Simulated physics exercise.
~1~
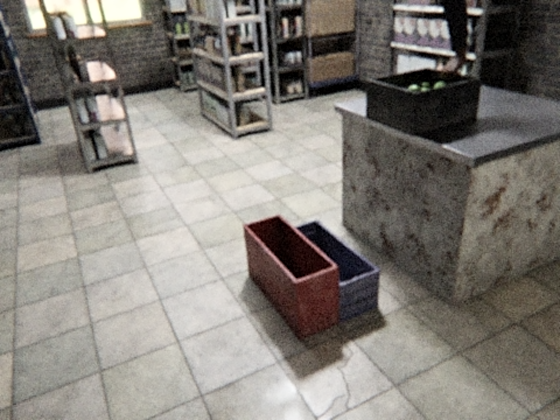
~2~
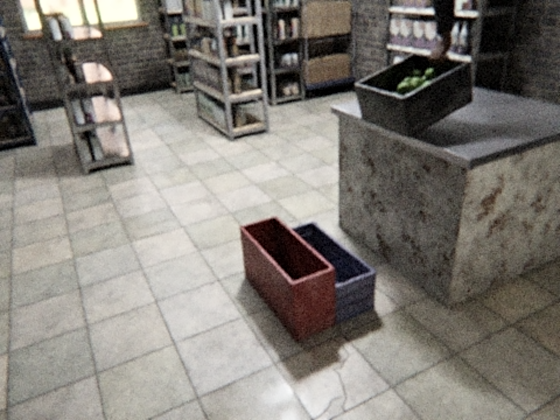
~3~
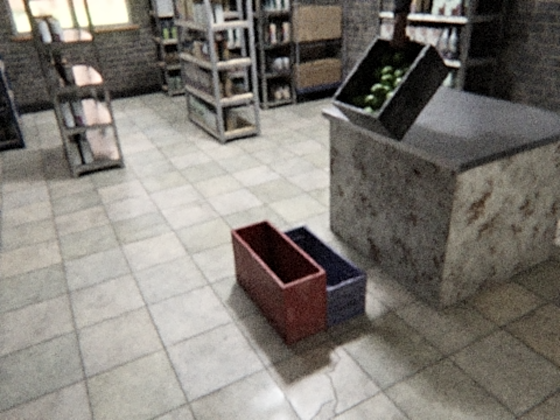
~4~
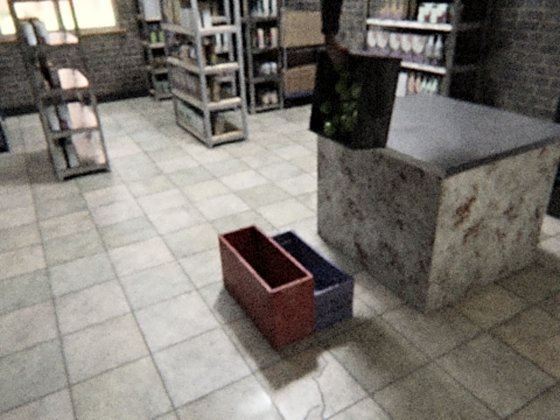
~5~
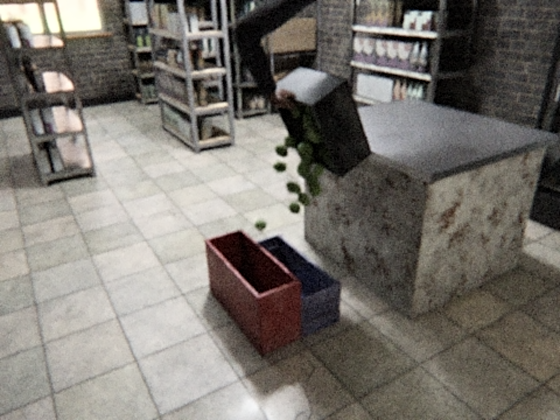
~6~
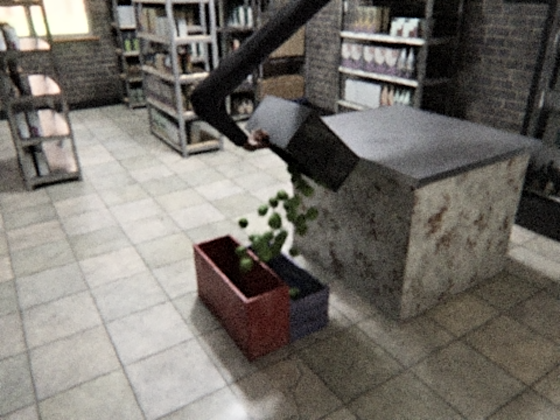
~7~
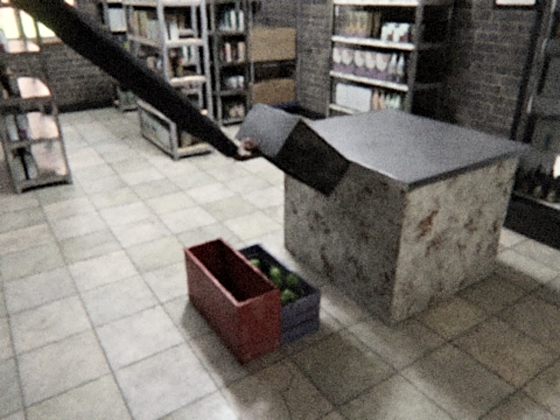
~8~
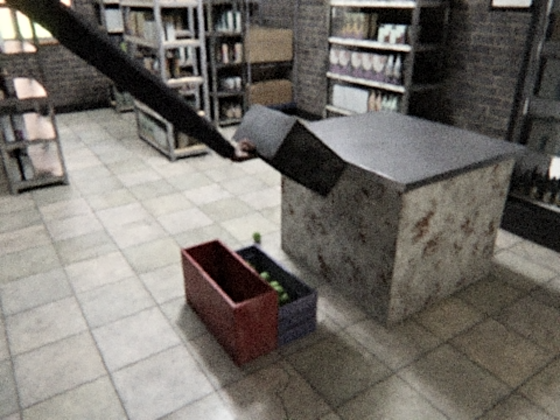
A black crate of small round green pieces sits on a worn, stained bench in a dim storeroom with brick walls and shelves, seen from above at an angle. On the pale tiled floor to the left of the bench stand a red trough and, just behind it, a blue tub. A dark arm tips the crate over the bench's edge, steeper and steeper. The green pieces tumble out in a stream toward the two containers. The view drifts slightly right, and the arm holds the upturned crate still, with green pieces visible in the blue tub.
